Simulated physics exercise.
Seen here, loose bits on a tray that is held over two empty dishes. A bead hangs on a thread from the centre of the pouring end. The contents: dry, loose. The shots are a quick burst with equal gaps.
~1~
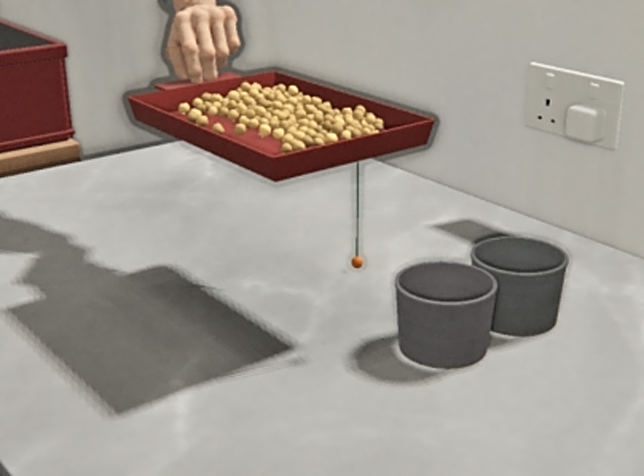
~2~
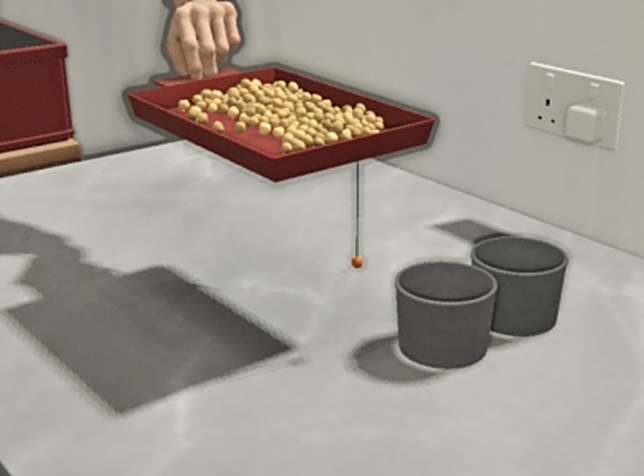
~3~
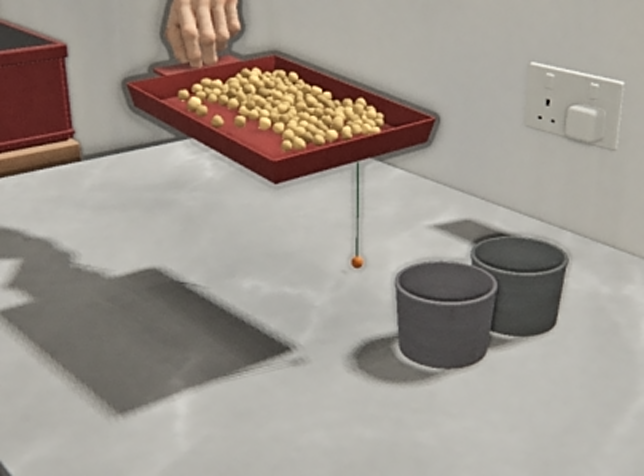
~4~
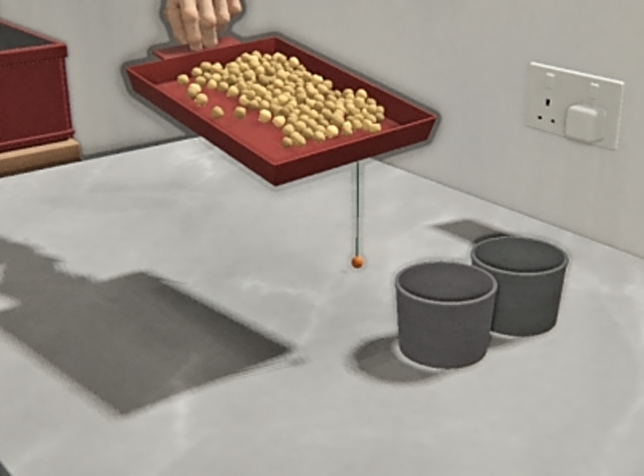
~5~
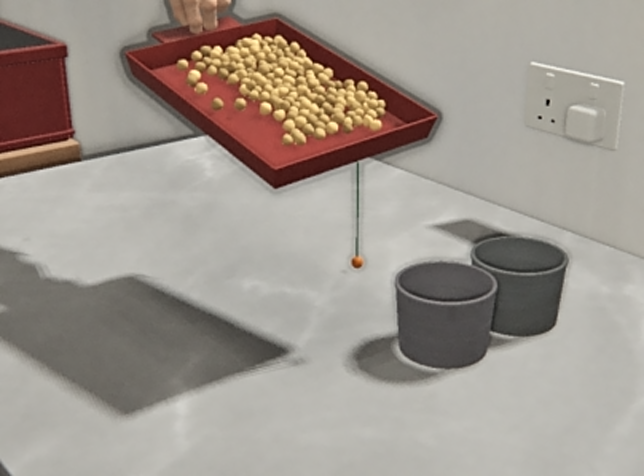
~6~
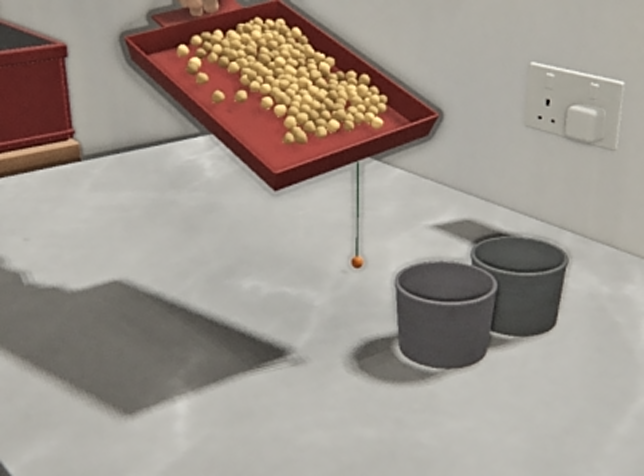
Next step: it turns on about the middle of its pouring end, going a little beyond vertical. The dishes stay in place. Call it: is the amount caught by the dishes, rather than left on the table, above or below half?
Below half.
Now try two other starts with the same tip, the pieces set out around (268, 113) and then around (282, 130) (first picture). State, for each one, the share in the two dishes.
The first start gives 0 percent and the second 0 percent.
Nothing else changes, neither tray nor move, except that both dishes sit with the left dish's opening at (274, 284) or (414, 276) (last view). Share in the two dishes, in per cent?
0% for the first placement, 0% for the second.
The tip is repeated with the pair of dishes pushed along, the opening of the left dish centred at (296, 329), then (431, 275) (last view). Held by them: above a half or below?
For the earlier try a larger portion is kept, for the later one a smaller portion.
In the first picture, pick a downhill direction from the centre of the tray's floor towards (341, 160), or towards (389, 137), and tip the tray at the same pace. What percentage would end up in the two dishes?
Lab note: Try one about 30 %, try two 20 %.
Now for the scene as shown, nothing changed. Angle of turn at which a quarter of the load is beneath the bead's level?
Reading: Some 100°.
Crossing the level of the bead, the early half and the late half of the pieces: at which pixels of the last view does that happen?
Roughly at (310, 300) first, and then at (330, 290).
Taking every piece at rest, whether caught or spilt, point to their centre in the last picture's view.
(330, 401).
Just after the last frame, tray tipped steeply; almost all on the tray; about a tenth in the air.
A moment on, tray tipped past a quarter turn; roughly two thirds on the tray; roughly a quarter outside both; roughly a quarter in the air.
Further on, tray tipped past a quarter turn; every one outside both.
When it is over, tray tipped past a quarter turn; not one in the left dish; not one in the right dish; every one outside both.
